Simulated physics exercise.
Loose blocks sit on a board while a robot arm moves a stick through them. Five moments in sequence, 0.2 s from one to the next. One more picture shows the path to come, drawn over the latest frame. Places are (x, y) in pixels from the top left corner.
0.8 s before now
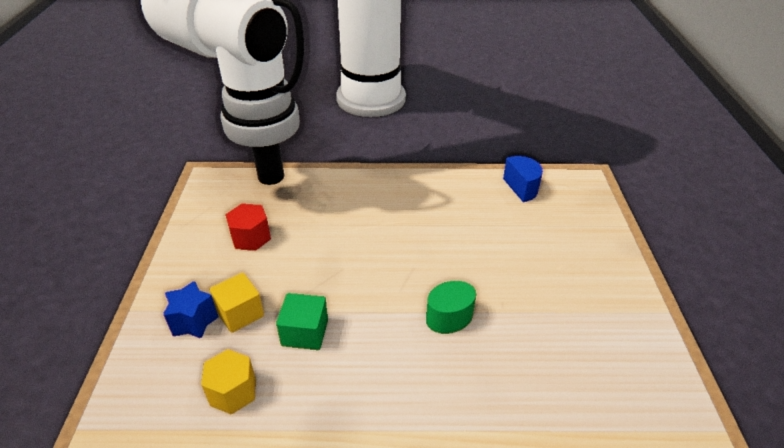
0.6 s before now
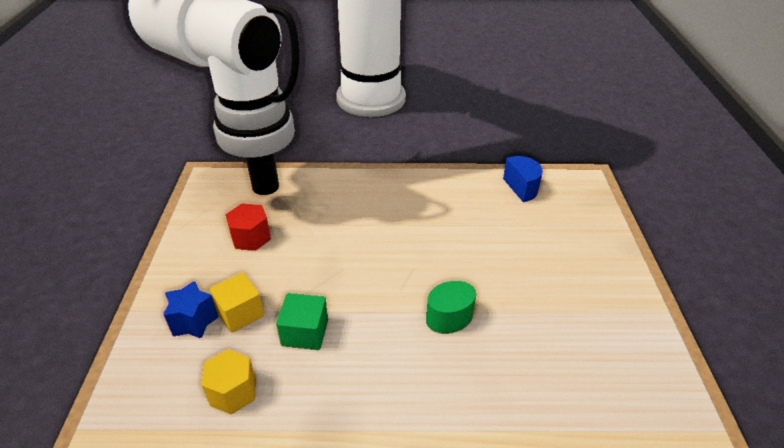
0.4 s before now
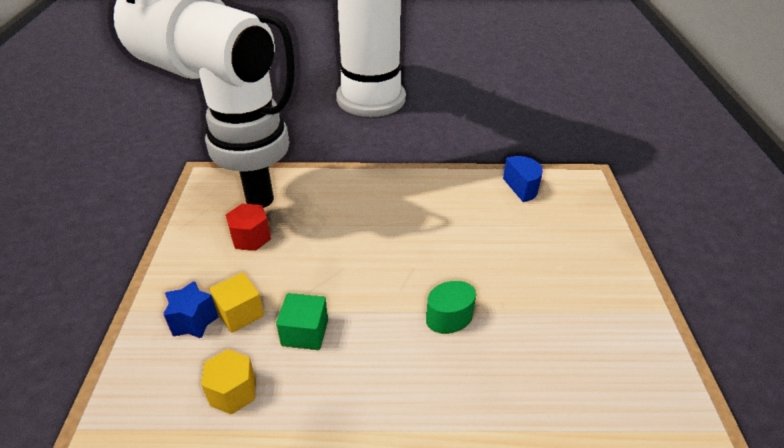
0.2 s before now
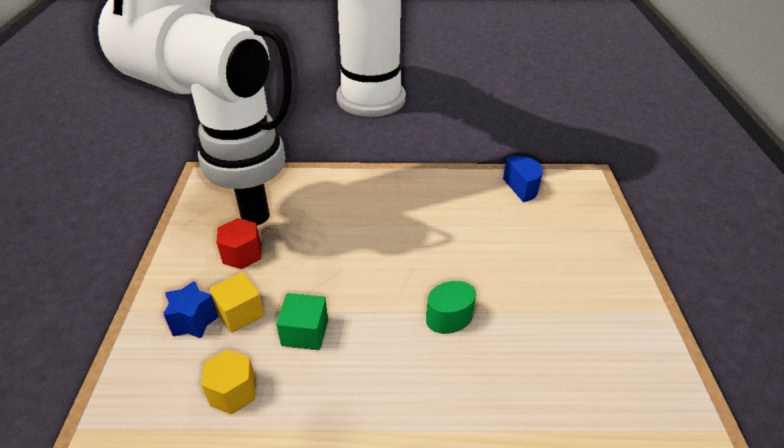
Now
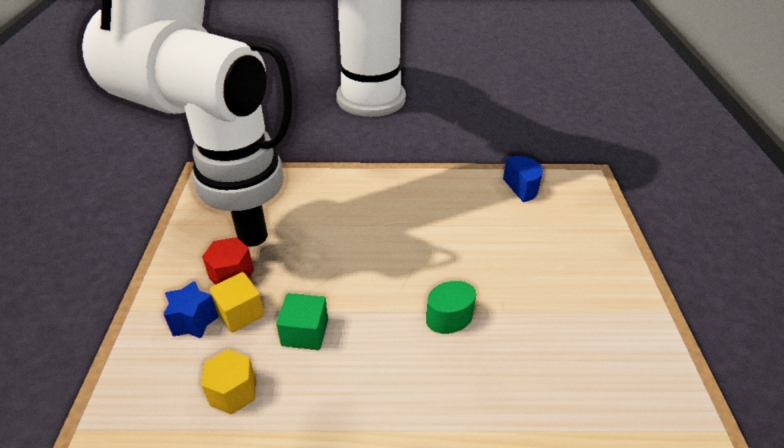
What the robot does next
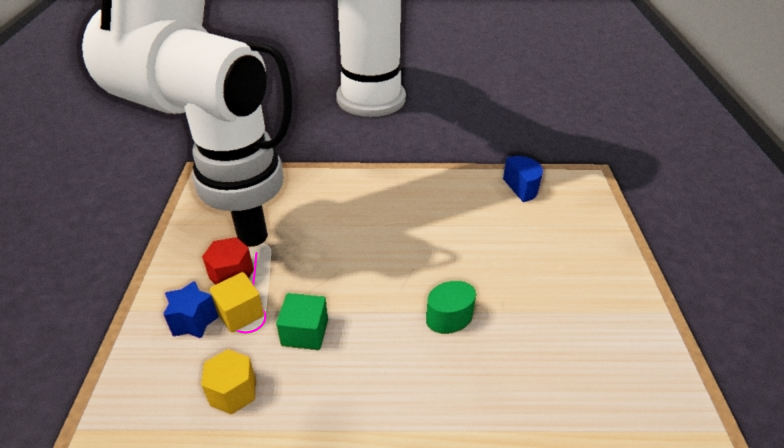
A white robot arm holding a black stick reaches over a pale wooden board on a dark floor, seen from above by a still camera. A red hexagonal block, a blue star, yellow and green blocks sit toward the left, with a green block nearer the middle and a blue one at upper right. The stick moves toward the viewer and pushes the red block forward and slightly left, close to the yellow square block.
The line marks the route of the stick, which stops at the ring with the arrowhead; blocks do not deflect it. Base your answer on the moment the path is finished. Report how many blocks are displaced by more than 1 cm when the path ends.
The push will move two blocks.
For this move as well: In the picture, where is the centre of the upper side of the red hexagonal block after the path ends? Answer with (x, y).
It will end up at (209, 272).
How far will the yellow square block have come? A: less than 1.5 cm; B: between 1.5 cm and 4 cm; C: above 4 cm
C - above 4 cm.
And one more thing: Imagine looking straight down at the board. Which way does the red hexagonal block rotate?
Clockwise, looking down.
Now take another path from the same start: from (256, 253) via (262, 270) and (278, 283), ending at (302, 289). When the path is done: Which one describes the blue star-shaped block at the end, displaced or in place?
By then it is still where it was.
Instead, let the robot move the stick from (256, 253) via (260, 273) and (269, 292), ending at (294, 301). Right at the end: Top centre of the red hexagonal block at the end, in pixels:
At (217, 267).
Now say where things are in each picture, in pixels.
Tip of the stick (271, 177), middles of tops, blue star-shaped block (185, 299), red hexagonal block (246, 216), yellow square block (234, 291), green square block (301, 310), in the first picture.
Stick (266, 187), nothing pushed, in the second picture.
Stick (260, 200), nothing pushed, in the third picture.
Stick (255, 217), red hexagonal block (237, 232), in the fourth picture.
Stick (253, 237), blue star-shaped block (185, 299), red hexagonal block (226, 252), yellow square block (234, 291), green square block (301, 310), in the fifth picture.
The line goes straight from (256, 253) to (249, 319).
On the path given first. Halfway along, stick (249, 269); blue star-shaped block (182, 301), turned 10° anticlockwise; red hexagonal block (209, 271), turned 40° clockwise; yellow square block (234, 294).
At the end, stick (244, 303); blue star-shaped block (182, 301), turned 15° anticlockwise; red hexagonal block (209, 272), turned 40° clockwise; yellow square block (219, 330), turned 20° clockwise; green square block unmoved.
